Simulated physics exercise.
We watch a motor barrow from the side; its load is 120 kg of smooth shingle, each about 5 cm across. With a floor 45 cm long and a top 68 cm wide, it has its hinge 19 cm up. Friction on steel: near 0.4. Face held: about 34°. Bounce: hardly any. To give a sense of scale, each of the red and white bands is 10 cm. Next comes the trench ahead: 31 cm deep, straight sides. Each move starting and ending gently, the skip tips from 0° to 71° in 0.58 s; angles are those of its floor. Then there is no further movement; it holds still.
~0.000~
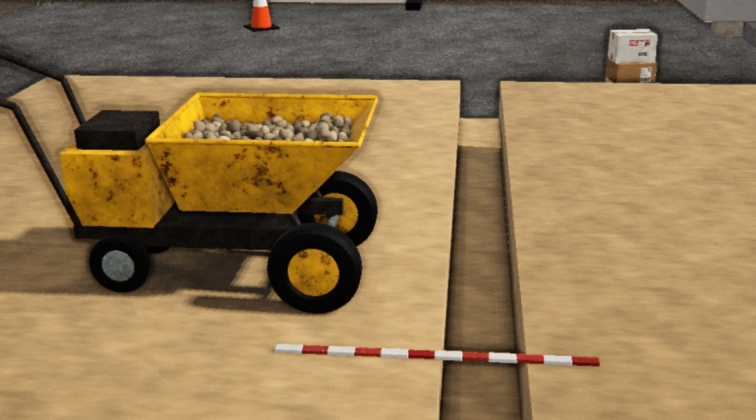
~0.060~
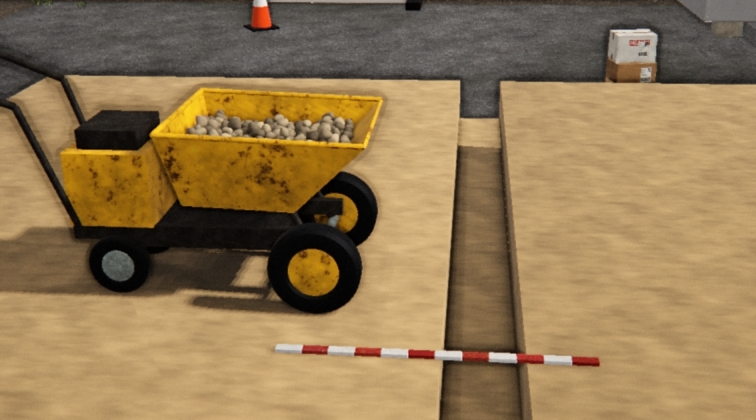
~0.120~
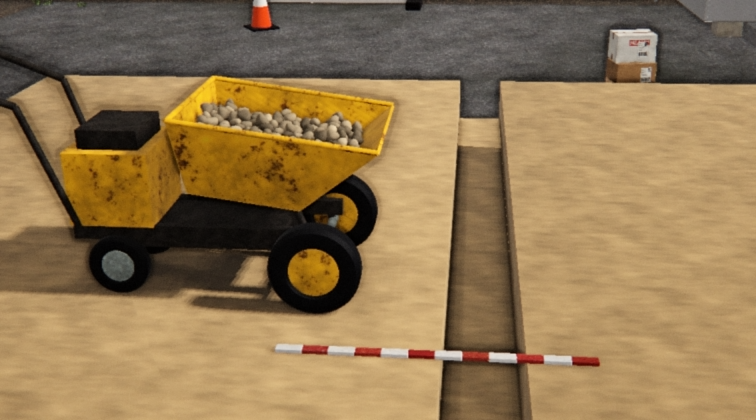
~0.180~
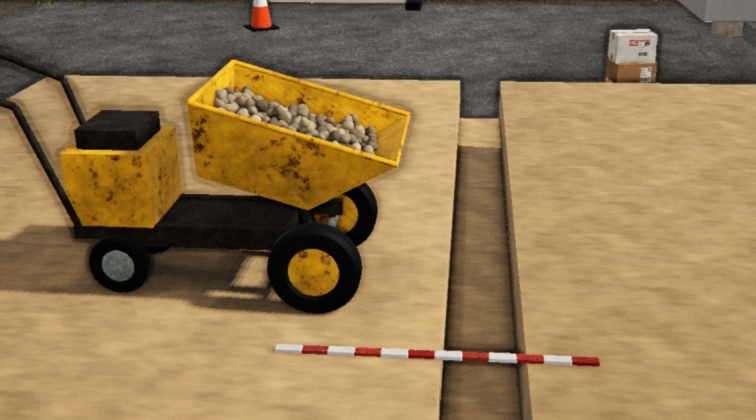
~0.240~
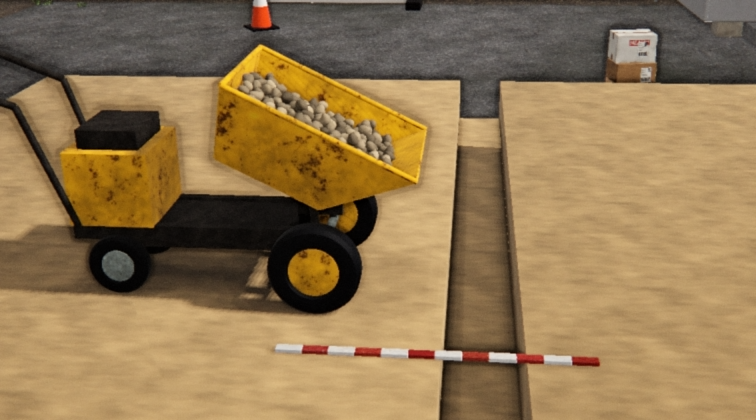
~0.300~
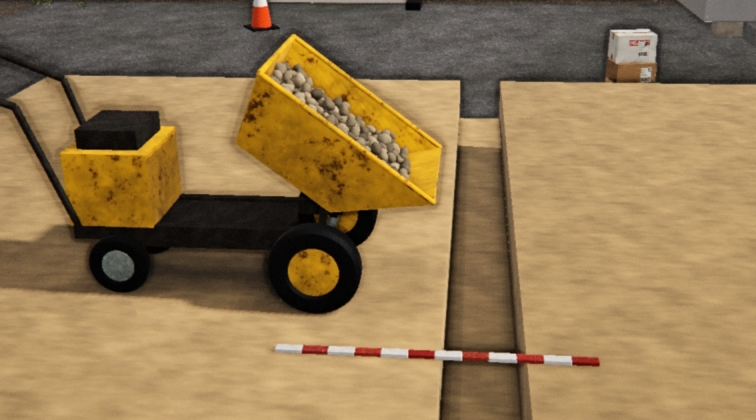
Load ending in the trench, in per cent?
50 per cent.
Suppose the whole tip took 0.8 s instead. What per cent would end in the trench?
Expected share: Around 65%.
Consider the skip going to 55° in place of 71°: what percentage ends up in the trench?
Roughly 55 per cent would end in the trench.
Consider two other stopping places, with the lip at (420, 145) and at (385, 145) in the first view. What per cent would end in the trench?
Around 5% for the first place and 25% for the second.
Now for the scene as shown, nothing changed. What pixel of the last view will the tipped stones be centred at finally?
Somewhere near pixel (514, 312).
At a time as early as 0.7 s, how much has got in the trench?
Around 25 per cent of it.
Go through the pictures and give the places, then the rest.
In the first picture, the skip is at 0°, its lip at (359, 145); the top of the load is at (288, 127).
In the second picture, the skip is at 2°, its lip at (364, 147); the top of the load is at (233, 125); the stones move at 0.5 m/s on average.
In the third picture, lip at (378, 154), floor tilted 8°, highest stones at (229, 113); the stones move at 1.0 m/s on average.
In the fourth picture, lip at (397, 165), floor tilted 16°, highest stones at (244, 100); the stones move at 1.3 m/s on average.
In the fifth picture, the skip is at 26°, its lip at (417, 182); the top of the load is at (259, 86); the stones move at 1.5 m/s on average.
In the sixth picture, lip at (434, 203), floor tilted 37°, highest stones at (289, 76); the stones move at 1.6 m/s on average.
After 0.4 s the floor is at 59°; 100 % in the skip; the foremost stones are at (439, 215).
After 0.7 s the floor is at 71°; 71 % in the skip, 25 % in the trench, 5 % past the trench; the foremost stones are at (540, 290).
After 1.0 s the floor is at 71°; 7 % in the skip, 44 % in the trench, 50 % past the trench; the foremost stones are at (732, 274).
After 3.0 s the floor is at 71°; 0 % in the skip, 50 % in the trench, 50 % past the trench; the foremost stones are past the picture's edge.
